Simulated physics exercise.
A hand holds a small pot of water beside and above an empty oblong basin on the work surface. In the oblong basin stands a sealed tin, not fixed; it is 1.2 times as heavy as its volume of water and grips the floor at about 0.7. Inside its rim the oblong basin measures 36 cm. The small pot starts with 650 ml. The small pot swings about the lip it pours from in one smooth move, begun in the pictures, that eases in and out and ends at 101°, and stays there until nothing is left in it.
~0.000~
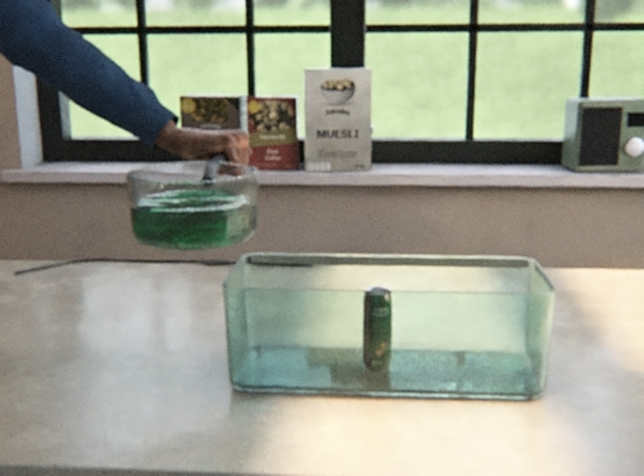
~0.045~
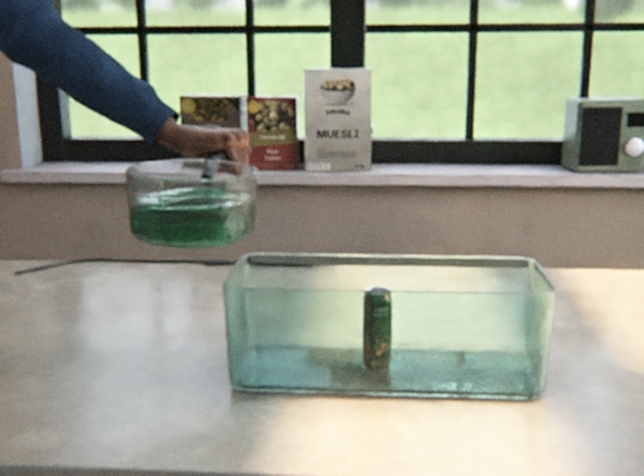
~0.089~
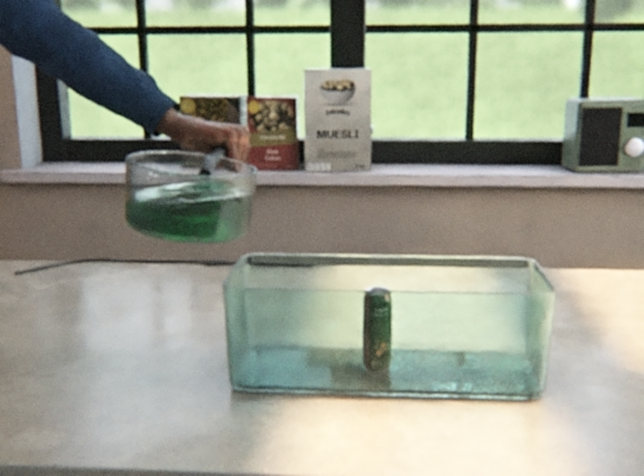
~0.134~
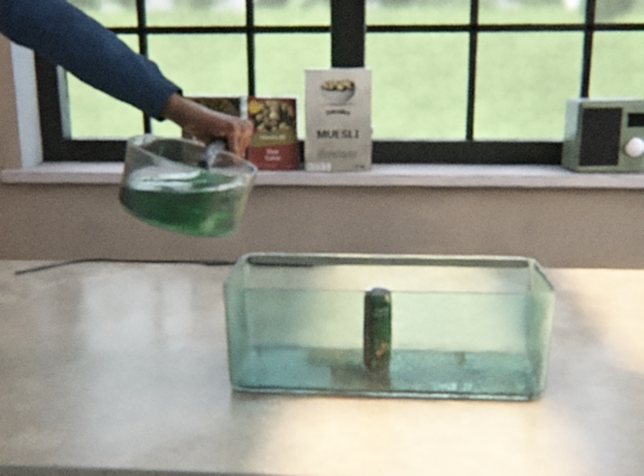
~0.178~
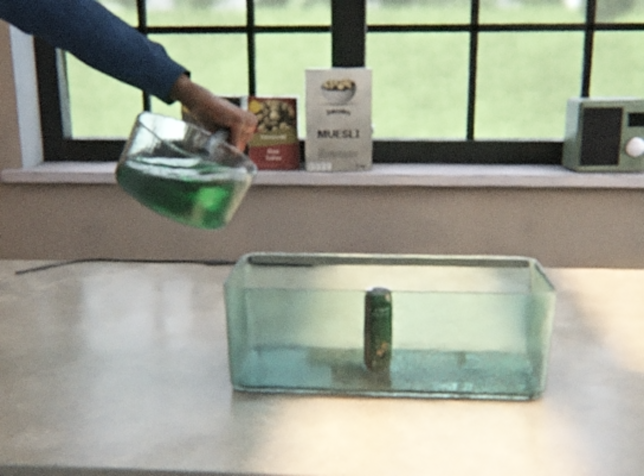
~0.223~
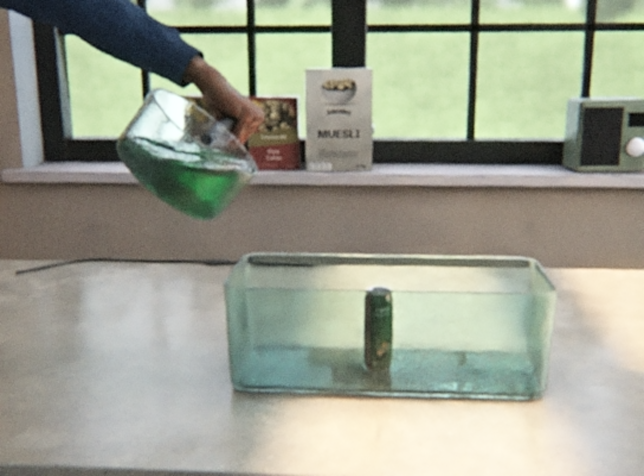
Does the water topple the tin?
The tin topples.
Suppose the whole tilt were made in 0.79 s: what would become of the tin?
The tin falls.
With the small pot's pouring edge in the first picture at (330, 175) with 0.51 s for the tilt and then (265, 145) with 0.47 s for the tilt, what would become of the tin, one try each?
First it keeps standing; then it keeps standing.
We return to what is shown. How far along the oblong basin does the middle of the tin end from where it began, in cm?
Some 8.0 cm.
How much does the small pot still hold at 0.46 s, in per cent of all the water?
Near 46 in a hundred.
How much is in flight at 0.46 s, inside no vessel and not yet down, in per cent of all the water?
About 52 per cent.
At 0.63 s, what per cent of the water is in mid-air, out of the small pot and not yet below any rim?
Some 18 per cent.
By 0.46 s the tilt is 99° and 46 per cent is still to pour; the tin stands where it began.
By 0.63 s the tilt is 101° and 6 per cent is still to pour; the tin leans 9°.
By 0.81 s the tilt is 101° and 1 per cent is still to pour; the tin lies on its side.
By 1.01 s the tilt is 101° and 0 per cent is still to pour; the tin lies on its side.
At rest the tin lies on its side.
